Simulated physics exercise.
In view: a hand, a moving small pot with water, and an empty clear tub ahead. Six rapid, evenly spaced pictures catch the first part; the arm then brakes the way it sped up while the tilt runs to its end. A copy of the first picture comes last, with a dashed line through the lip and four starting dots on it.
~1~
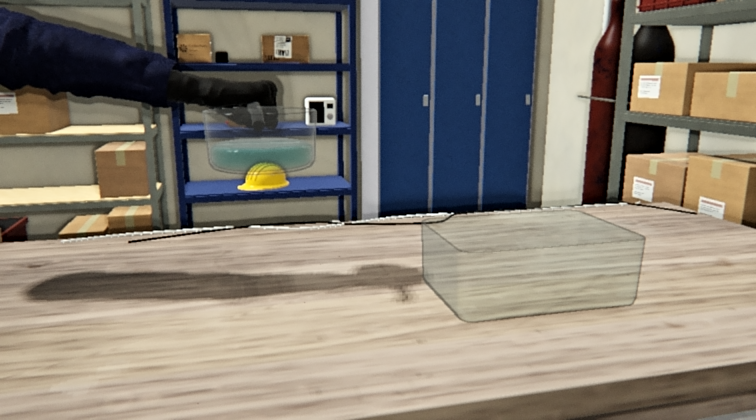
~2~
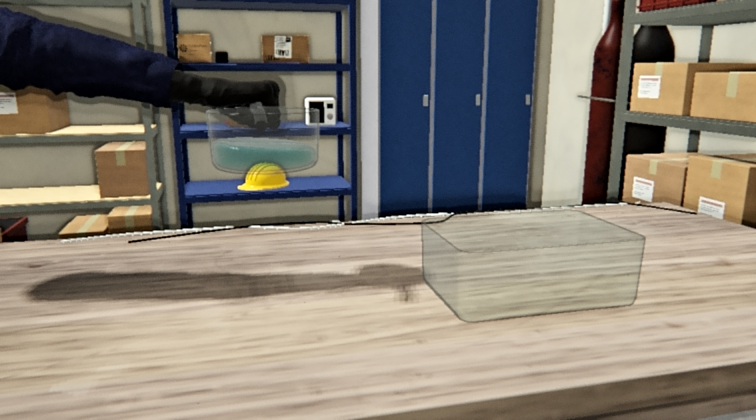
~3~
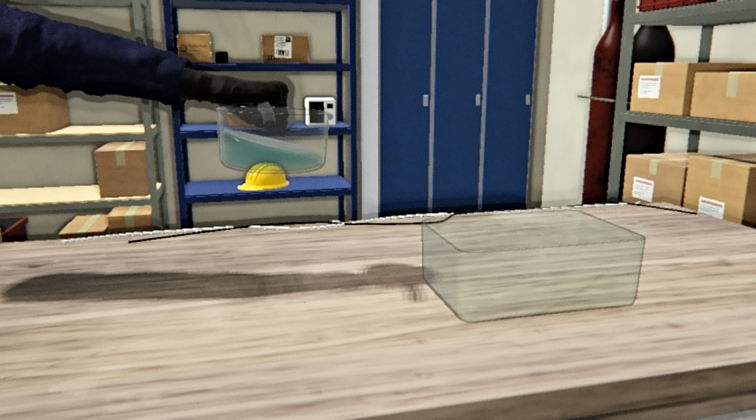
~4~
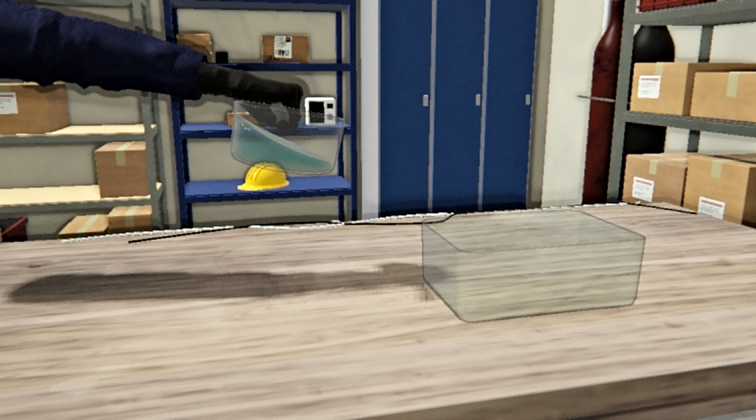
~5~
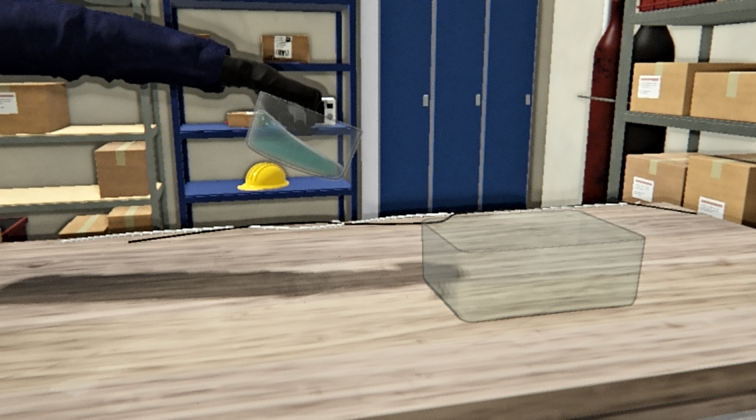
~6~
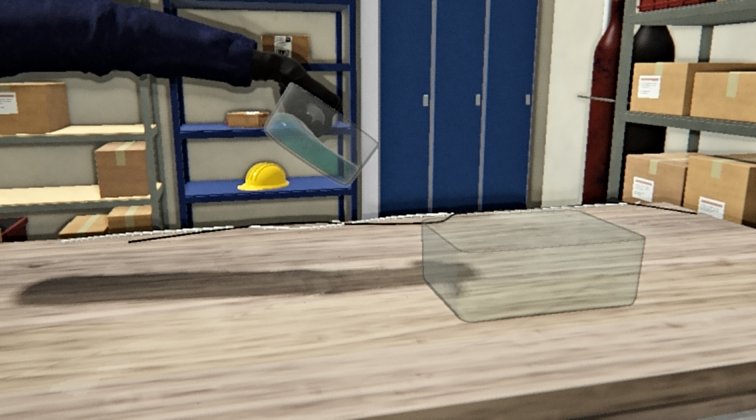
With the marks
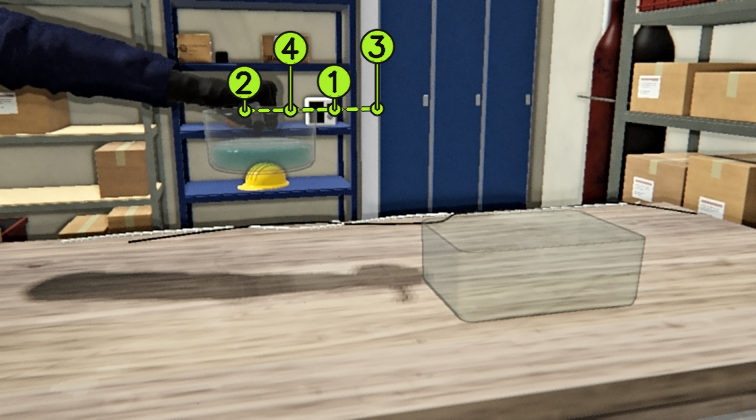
In a storeroom, a dark-sleeved, gloved arm held a small clear container of bluish water above a wooden table, moved it right toward an empty clear tub, and tilted it steadily further to the right.
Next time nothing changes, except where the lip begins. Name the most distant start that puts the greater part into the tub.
Choose 4.
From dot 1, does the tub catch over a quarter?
Yes.
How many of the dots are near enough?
Three of the four.
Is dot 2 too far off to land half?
Yes, it does.
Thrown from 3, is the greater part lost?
No, not at all.
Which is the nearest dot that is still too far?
2.
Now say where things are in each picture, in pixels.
Upright, lip at (313, 109); tub from (456, 321) to (633, 302); nothing has left yet, in the first frame.
Upright, lip at (316, 109); nothing has left yet, in the second frame.
Tipped about 3°, lip at (326, 112); nothing has left yet, in the third frame.
Tipped about 10°, lip at (341, 118); nothing has left yet, in the fourth frame.
Tipped about 22°, lip at (360, 129); nothing has left yet, in the fifth frame.
Tipped about 36°, lip at (376, 142); nothing has left yet, in the sixth frame.
In lime, 1 at (334, 109); 2 at (244, 110); 3 at (377, 108); 4 at (290, 110).
With 1, about 78 % lands in the tub, 10 % falls short and 12 % goes beside or beyond.
With 2, about 27 % lands in the tub, 69 % falls short and 4 % goes beside or beyond.
With 3, about 87 % lands in the tub, 8 % falls short and 5 % goes beside or beyond.
With 4, about 62 % lands in the tub, 29 % falls short and 9 % goes beside or beyond.
